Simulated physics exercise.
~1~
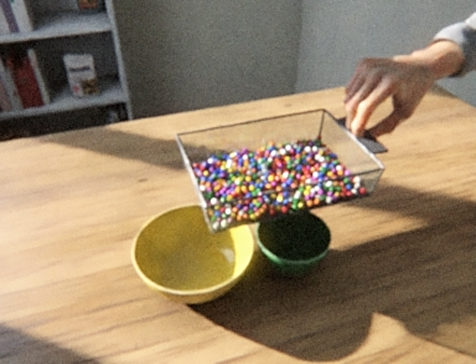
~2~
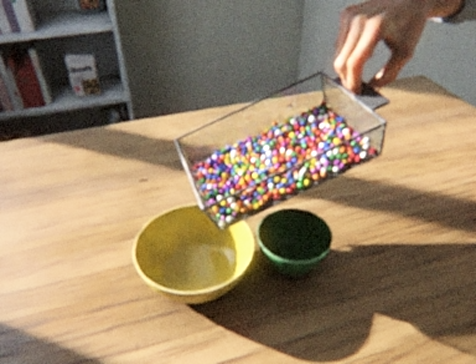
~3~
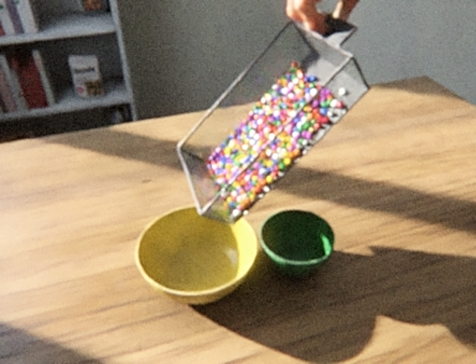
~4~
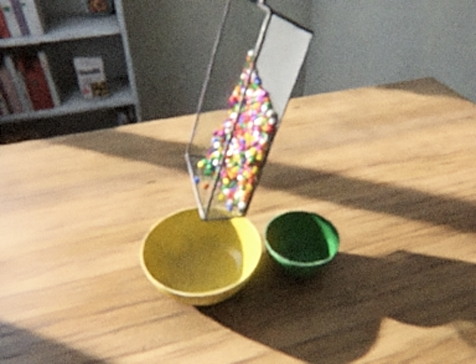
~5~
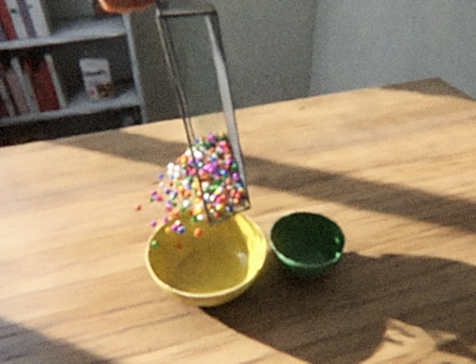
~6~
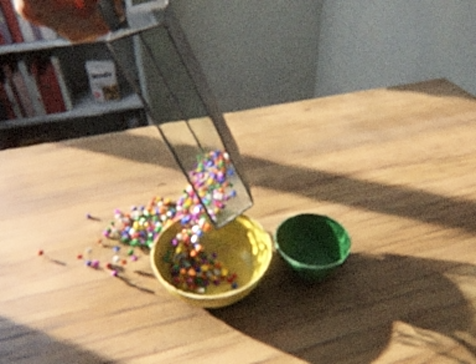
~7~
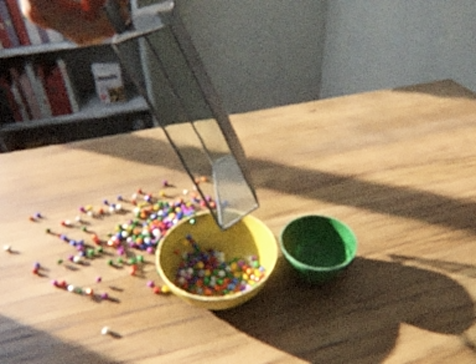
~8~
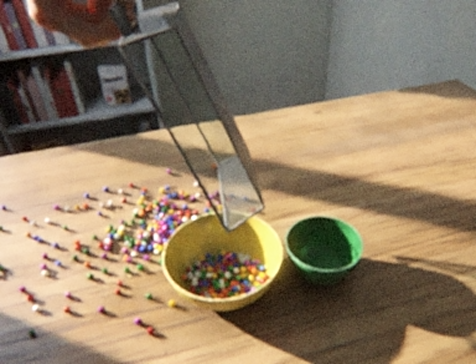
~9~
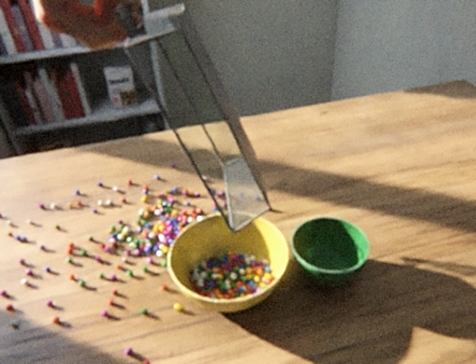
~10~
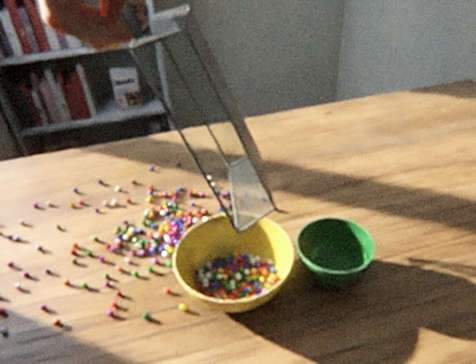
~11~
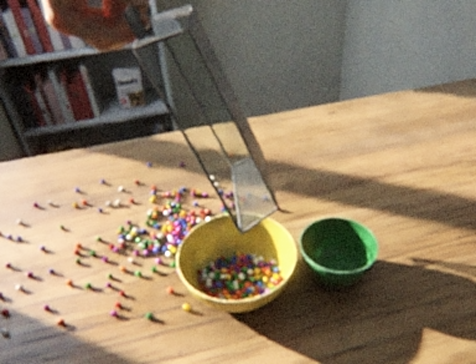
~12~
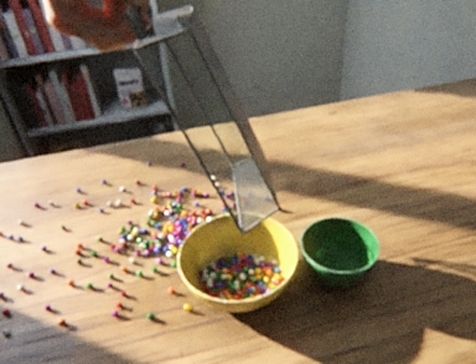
A clear tray full of colorful beads was tipped steeply by a hand over a yellow bowl, and the beads poured out, some landing in that bowl and many scattering across the wooden table to its left, while the green bowl stayed empty.
